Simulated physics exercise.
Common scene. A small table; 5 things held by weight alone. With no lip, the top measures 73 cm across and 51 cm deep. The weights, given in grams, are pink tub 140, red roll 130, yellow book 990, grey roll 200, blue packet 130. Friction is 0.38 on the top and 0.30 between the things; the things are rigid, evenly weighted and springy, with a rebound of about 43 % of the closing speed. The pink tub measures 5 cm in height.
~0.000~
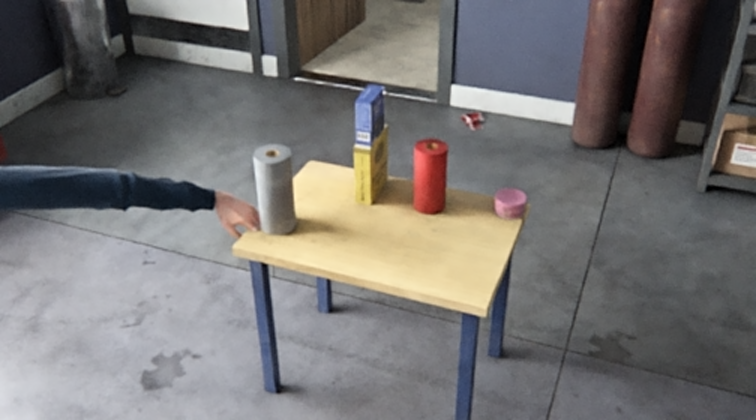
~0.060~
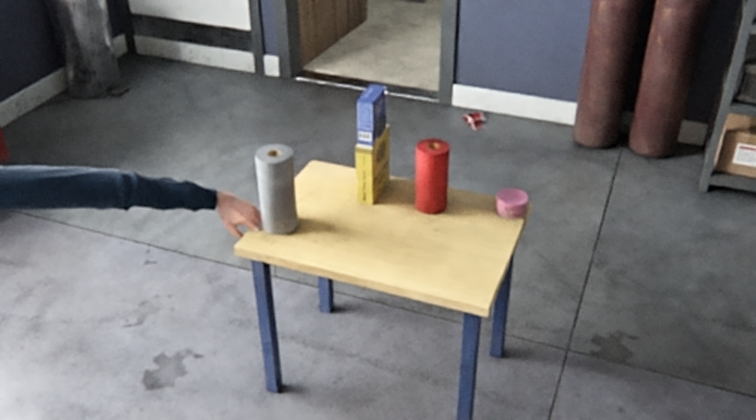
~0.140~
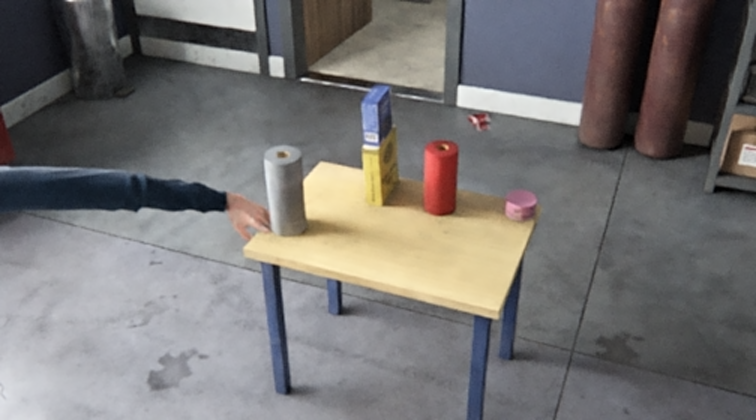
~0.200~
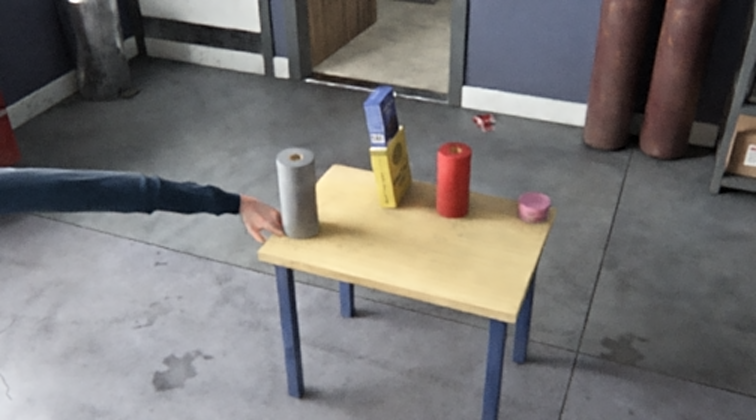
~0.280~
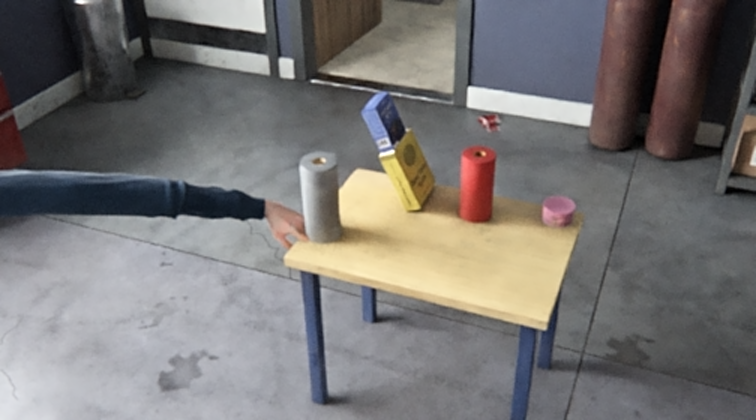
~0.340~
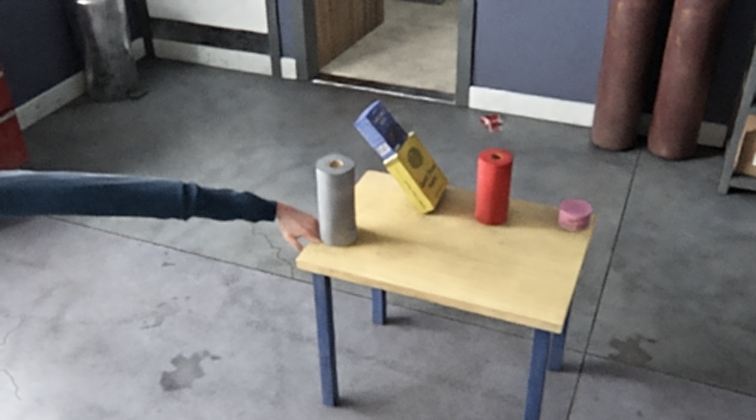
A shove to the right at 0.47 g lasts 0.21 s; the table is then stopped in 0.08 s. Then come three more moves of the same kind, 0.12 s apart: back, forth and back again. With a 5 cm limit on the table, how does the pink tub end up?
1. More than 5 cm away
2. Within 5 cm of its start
Option 1: More than 5 cm away.
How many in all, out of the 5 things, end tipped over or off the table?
The tally is 3.
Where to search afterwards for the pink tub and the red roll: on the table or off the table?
At the end the pink tub winds up past the limits and the red roll stays inside the limits.
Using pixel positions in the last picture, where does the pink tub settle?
Rest point: Near (616, 379).
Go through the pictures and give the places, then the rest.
The first picture shows pink tub (510, 204); red roll (430, 177).
The second picture shows grey roll (277, 190); blue packet (372, 115).
The third picture shows table shifted 1 cm; blue packet (377, 116); red roll (441, 178).
The fourth picture shows table shifted 5 cm; blue packet (382, 117) tilted 9°; grey roll (299, 194).
The fifth picture shows table shifted 11 cm; blue packet (385, 122) tilted 25°; red roll (477, 185) 2 cm from its spot.
The sixth picture shows table shifted 14 cm; pink tub (575, 215); grey roll (337, 201).
By 0.74 s, pink tub now off the table; yellow book on its side; blue packet tilted 13°.
By 1.24 s, table shifted 14 cm; blue packet now off the table; yellow book on its side; red roll 5 cm from its spot.
When it is over (2.3 s), off the table, pink tub and blue packet; lying over on the table, yellow book; the other 2 within 5 cm of the start. End places, in pixels of the last picture, pink tub near (616, 379).
